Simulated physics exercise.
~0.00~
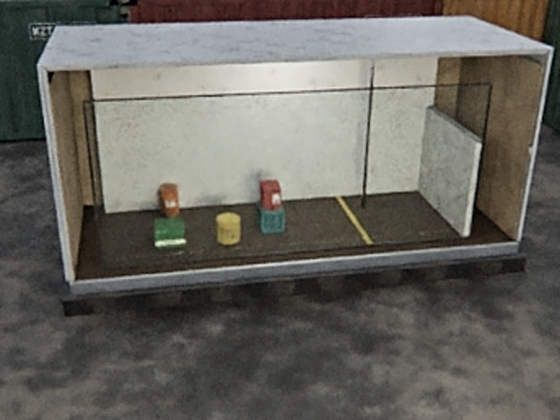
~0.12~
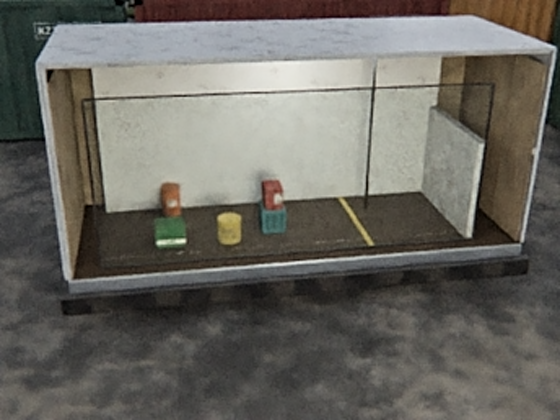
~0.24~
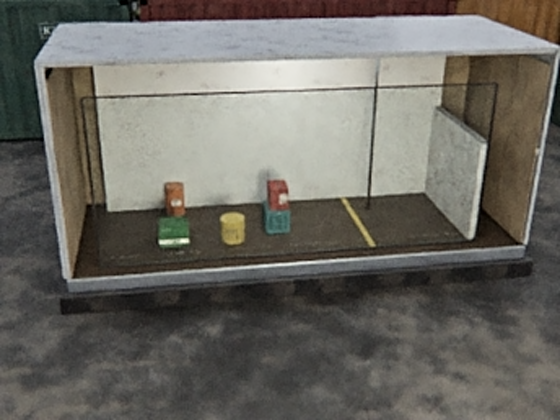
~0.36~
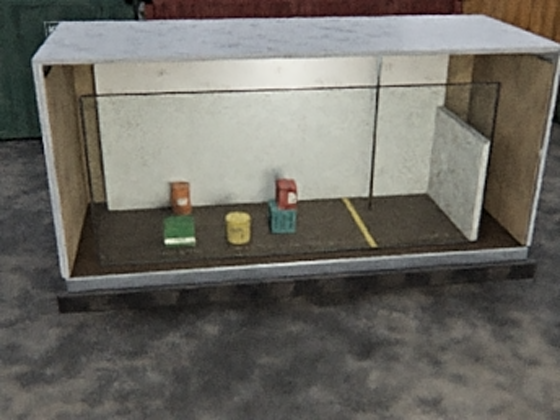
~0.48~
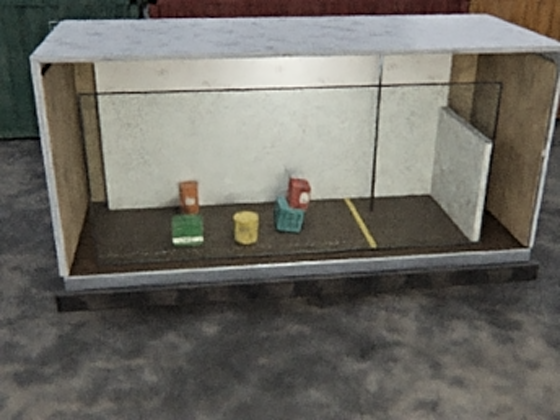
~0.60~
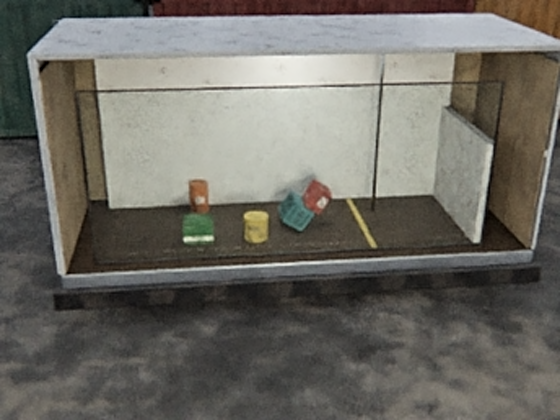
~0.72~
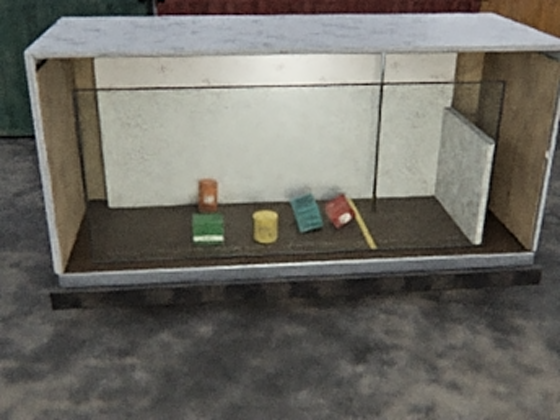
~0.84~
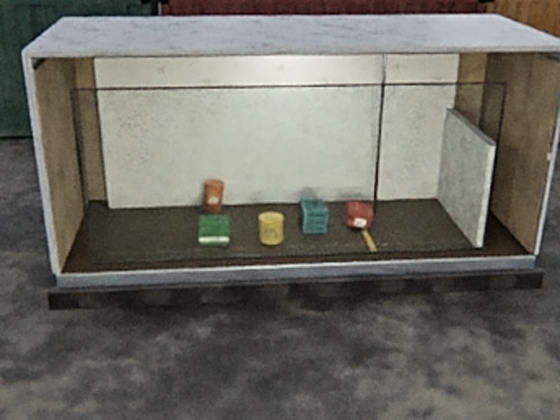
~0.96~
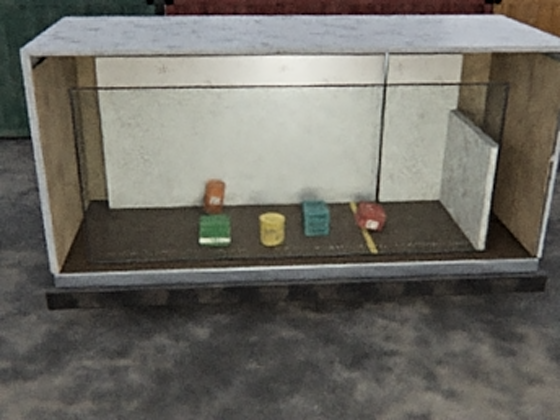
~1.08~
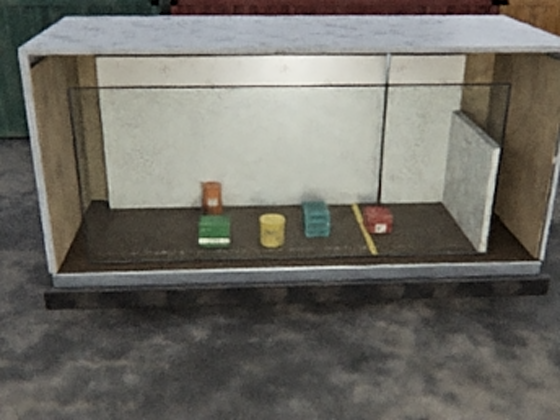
An open-fronted, box-like bay with pale walls and a dark floor stands on grey ground, seen from the front and slightly above as the view drifts a little sideways. Inside, an orange drum stands behind a green carton at left, a yellow bucket sits near the middle, and a red carton rests on a teal crate, left of a yellow line. Everything slides right. The crate tips over, and the red carton topples off it toward the line. The orange drum rocks slightly, then settles upright. The red carton ends on its side past the line, the others short of it.
